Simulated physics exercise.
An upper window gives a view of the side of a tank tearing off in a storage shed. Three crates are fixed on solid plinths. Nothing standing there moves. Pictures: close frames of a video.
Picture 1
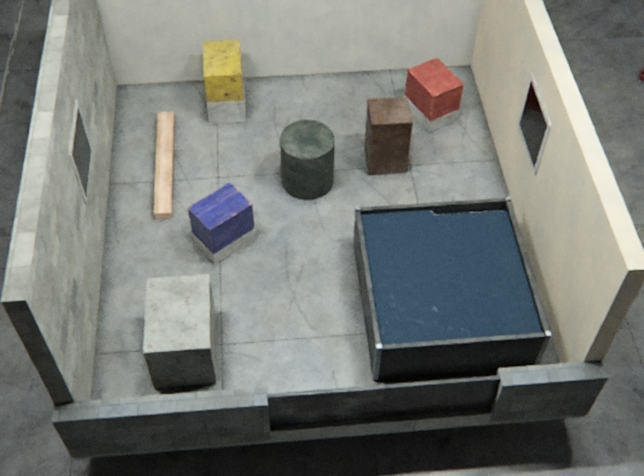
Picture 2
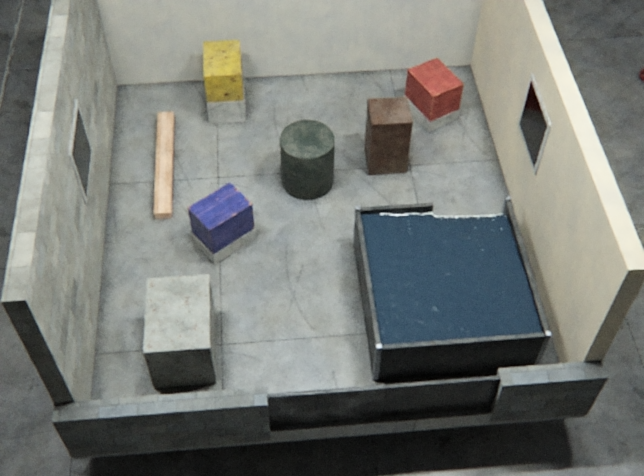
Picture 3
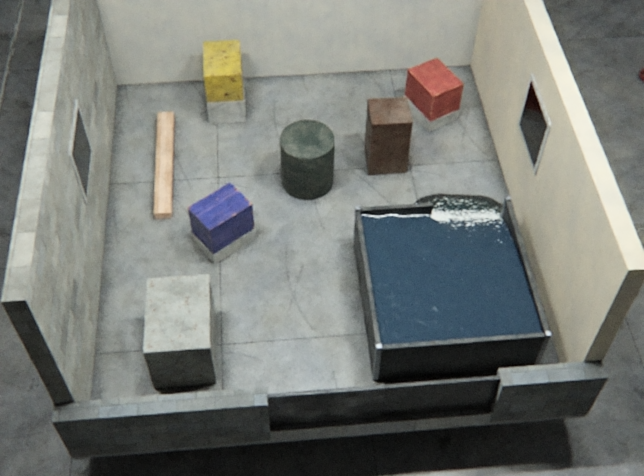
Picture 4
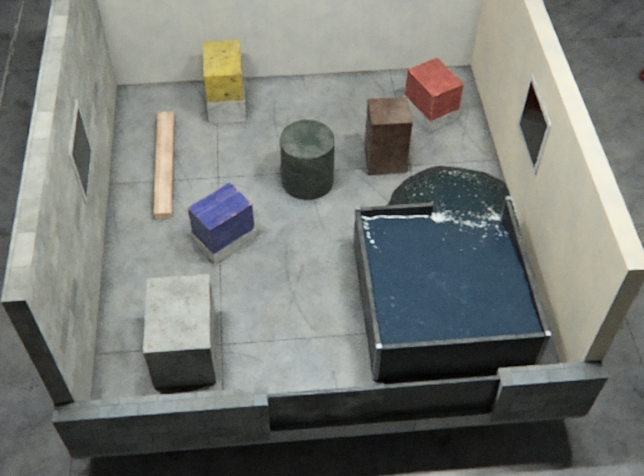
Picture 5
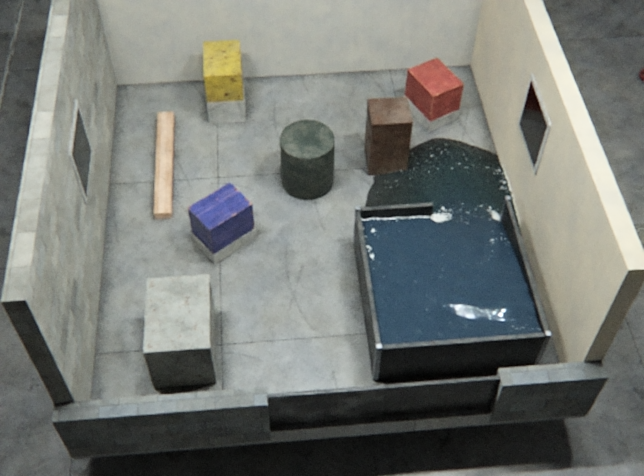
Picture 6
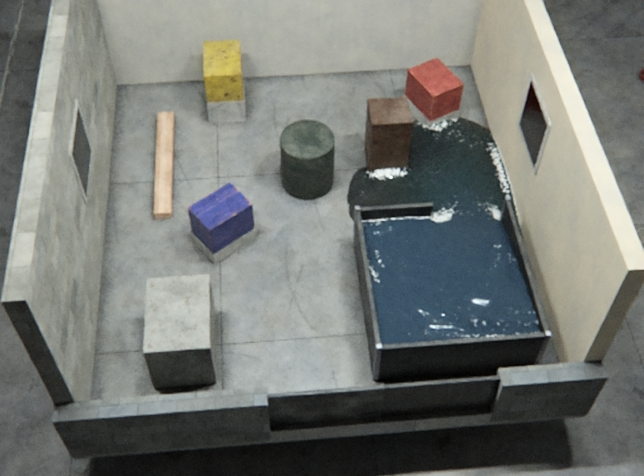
The video shows a walled space with colored blocks, a dark cylinder and an open tank of dark water, which begins pouring out through the tank's far side and spreads across the floor around the brown block.
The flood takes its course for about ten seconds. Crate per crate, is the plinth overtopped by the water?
In order: Yellow crate: Remains dry, red crate: Becomes wet, blue crate: Remains dry.
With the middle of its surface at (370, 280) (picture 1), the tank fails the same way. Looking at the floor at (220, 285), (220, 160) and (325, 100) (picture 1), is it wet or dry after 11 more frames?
First unwetted; next unwetted; last drenched.
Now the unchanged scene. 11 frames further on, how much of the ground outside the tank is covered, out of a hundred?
Near 30 in a hundred.
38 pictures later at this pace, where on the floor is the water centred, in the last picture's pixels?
Close to (350, 193), I reckon.
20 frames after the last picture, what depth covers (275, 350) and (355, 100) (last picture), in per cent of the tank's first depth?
First near 0, then near 25 per cent.
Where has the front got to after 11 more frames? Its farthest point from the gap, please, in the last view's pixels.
I'd say at around (235, 79).
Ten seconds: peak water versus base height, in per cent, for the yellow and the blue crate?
Roughly 80 and 70 per cent respectively.
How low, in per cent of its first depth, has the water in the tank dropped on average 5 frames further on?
That comes to some 72 per cent.
A moment on, water covers 20 % of the floor; the yellow crate not reached, the red crate water round its plinth, the blue crate not reached.
Next, water covers 30 % of the floor; the yellow crate water round its plinth, the red crate water round its plinth, the blue crate not reached.
Then, water covers 50 % of the floor; the yellow crate water round its plinth, the red crate water round its plinth, the blue crate water round its plinth.
Later, water covers 90 % of the floor; the yellow crate water round its plinth, the red crate water round its plinth, the blue crate water round its plinth.
In the end, water covers 100 % of the floor; the yellow crate stayed above the water, the red crate was topped, the blue crate stayed above the water.
